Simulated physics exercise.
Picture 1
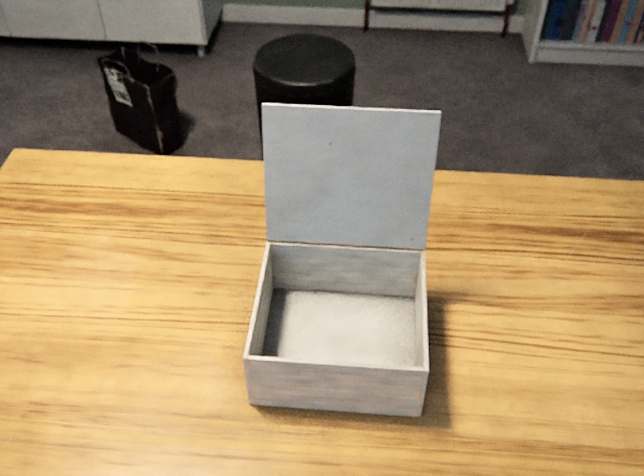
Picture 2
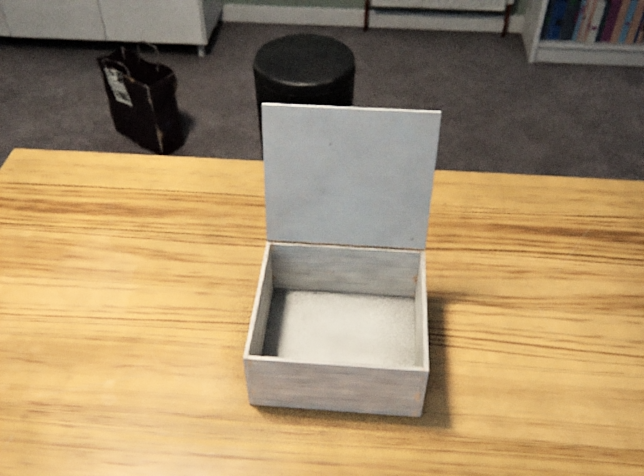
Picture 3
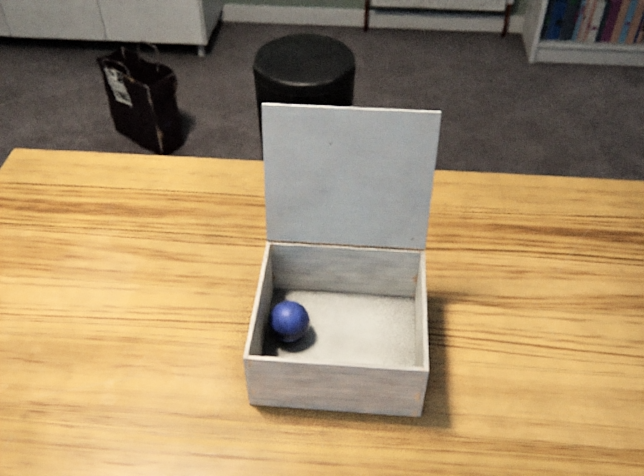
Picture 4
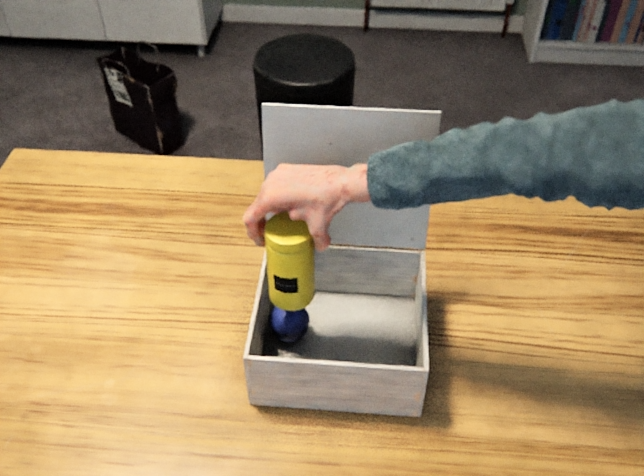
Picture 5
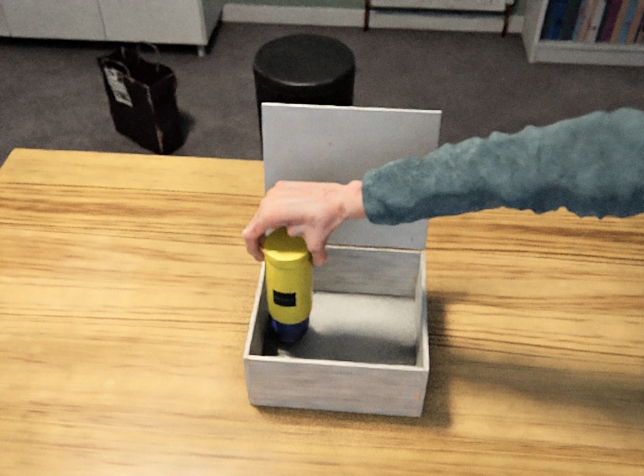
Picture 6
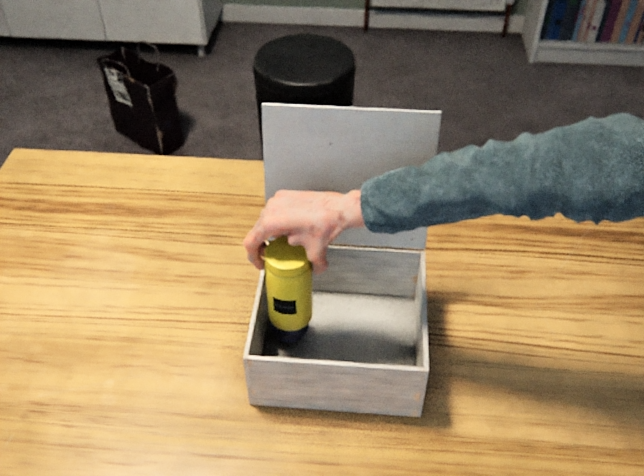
In an open box on a table, a blue ball appears, then a hand lowers a yellow jar over it.
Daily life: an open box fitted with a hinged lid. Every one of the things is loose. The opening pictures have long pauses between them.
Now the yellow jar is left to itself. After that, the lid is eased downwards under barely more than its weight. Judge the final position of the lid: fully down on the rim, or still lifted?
Final position: Fully down on the rim.
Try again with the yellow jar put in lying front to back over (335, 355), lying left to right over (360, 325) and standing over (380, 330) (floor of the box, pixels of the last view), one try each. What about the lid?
First - shut down; second - shut down; third - not shut.
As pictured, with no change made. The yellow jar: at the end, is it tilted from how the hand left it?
Well, it ends up skewed.
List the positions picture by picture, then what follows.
In the first picture, the last thing is not in view yet.
In the second picture, the last thing is not in view yet.
In the third picture, the last thing is not in view yet; blue ball (289, 322).
The fourth picture shows coming down; yellow jar (290, 262); blue ball (289, 322).
The fifth picture shows coming down; yellow jar (289, 277).
The sixth picture shows put in, still held; yellow jar (289, 284).
Then, 0.60 s later than the last frame, yellow jar tilted by 52° near (316, 330); blue ball moved a little.
Then, 1.10 s later than the last frame, lid starting down; yellow jar on its side near (378, 333); blue ball moved about its own width.
Then, 1.60 s later than the last frame, lid 59° above the rim; yellow jar on its side near (378, 333); blue ball moved about its own width.
Then, 2.10 s later than the last frame, lid 19° above the rim; yellow jar on its side near (378, 333); blue ball moved about its own width.
When it is over, lid shut; lying over in the box, yellow jar; blue ball as before. End places, in pixels of the last picture, yellow jar near (378, 333).
